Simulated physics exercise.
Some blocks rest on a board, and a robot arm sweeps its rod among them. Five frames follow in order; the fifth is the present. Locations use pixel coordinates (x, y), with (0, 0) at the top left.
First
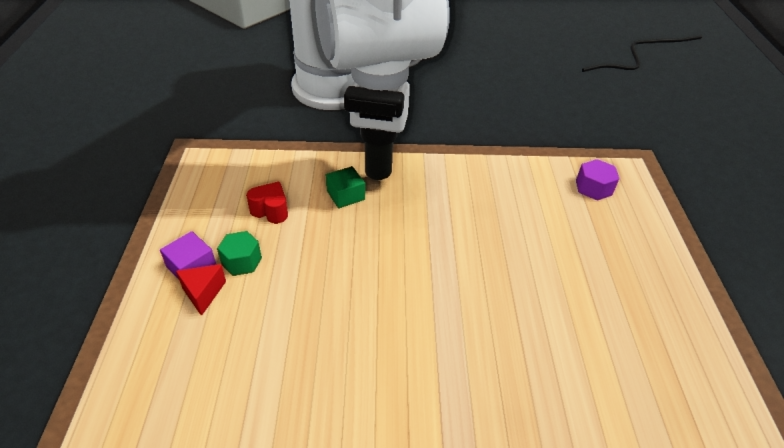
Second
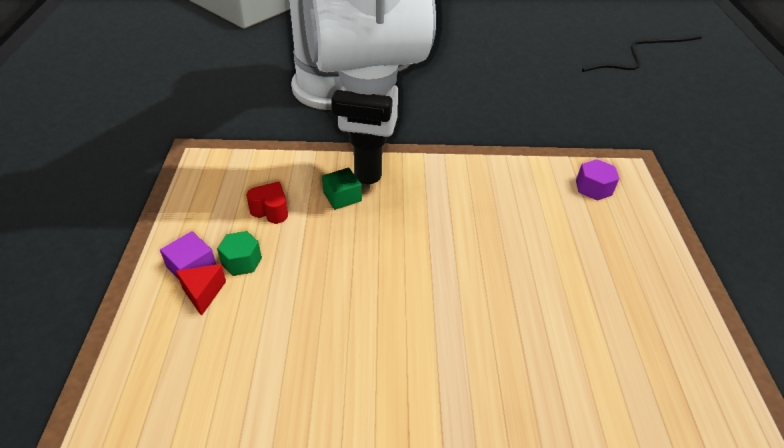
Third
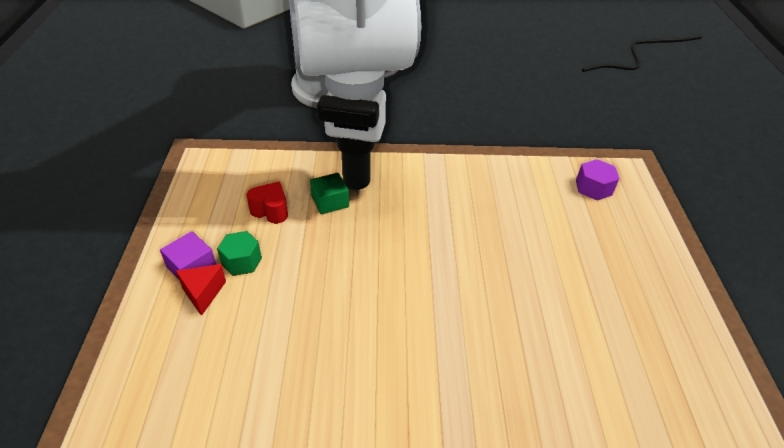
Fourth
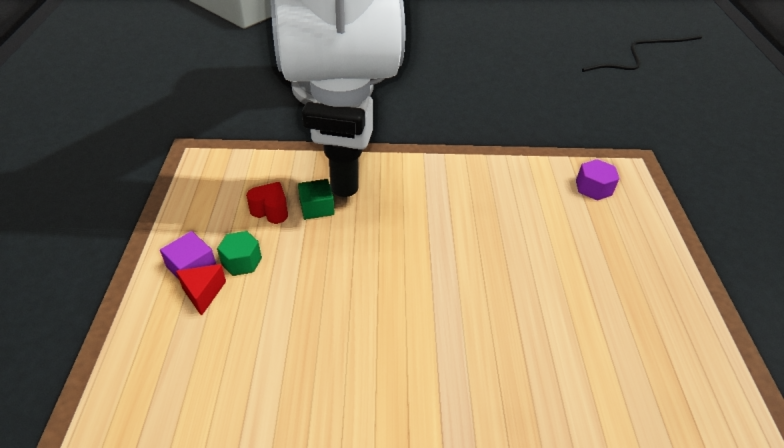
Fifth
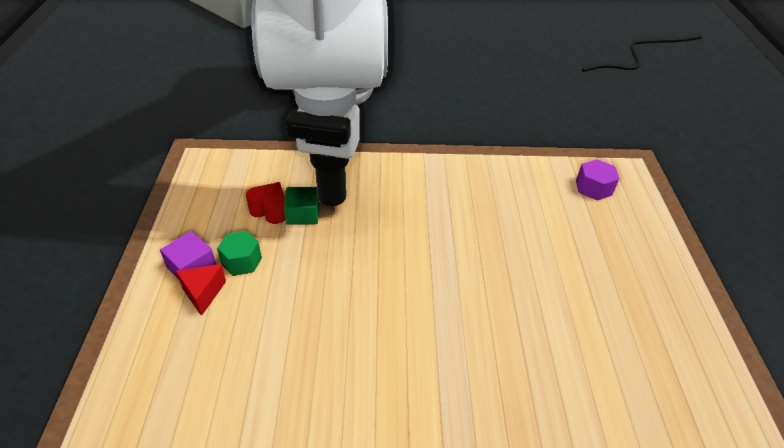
A robot arm's black rod pushes the green cube left until it meets the red heart.
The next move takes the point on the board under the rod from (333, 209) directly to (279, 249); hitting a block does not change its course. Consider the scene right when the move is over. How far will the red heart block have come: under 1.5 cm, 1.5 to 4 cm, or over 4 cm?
The displacement of the red heart block is 1.5-4 cm.
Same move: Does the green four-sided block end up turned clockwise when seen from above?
Yes
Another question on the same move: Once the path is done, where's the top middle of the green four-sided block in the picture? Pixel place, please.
It should be at about (257, 214).
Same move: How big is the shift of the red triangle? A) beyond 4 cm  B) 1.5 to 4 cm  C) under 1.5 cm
Letter C.
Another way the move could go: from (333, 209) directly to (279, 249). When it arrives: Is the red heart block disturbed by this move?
The red heart block will be pushed away from where it stands.
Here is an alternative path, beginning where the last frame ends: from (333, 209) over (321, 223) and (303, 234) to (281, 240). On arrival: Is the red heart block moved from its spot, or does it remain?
The block you're asking about gets moved.
What follows on the original path. Halfway along, rod (306, 217); red heart block (248, 195), turned 40° clockwise; green four-sided block (272, 210), turned 25° clockwise.
At the end, rod (278, 237); red triangle unmoved; green six-sided block unmoved; red heart block (242, 195), turned 55° clockwise; green four-sided block (257, 214), turned 40° clockwise.
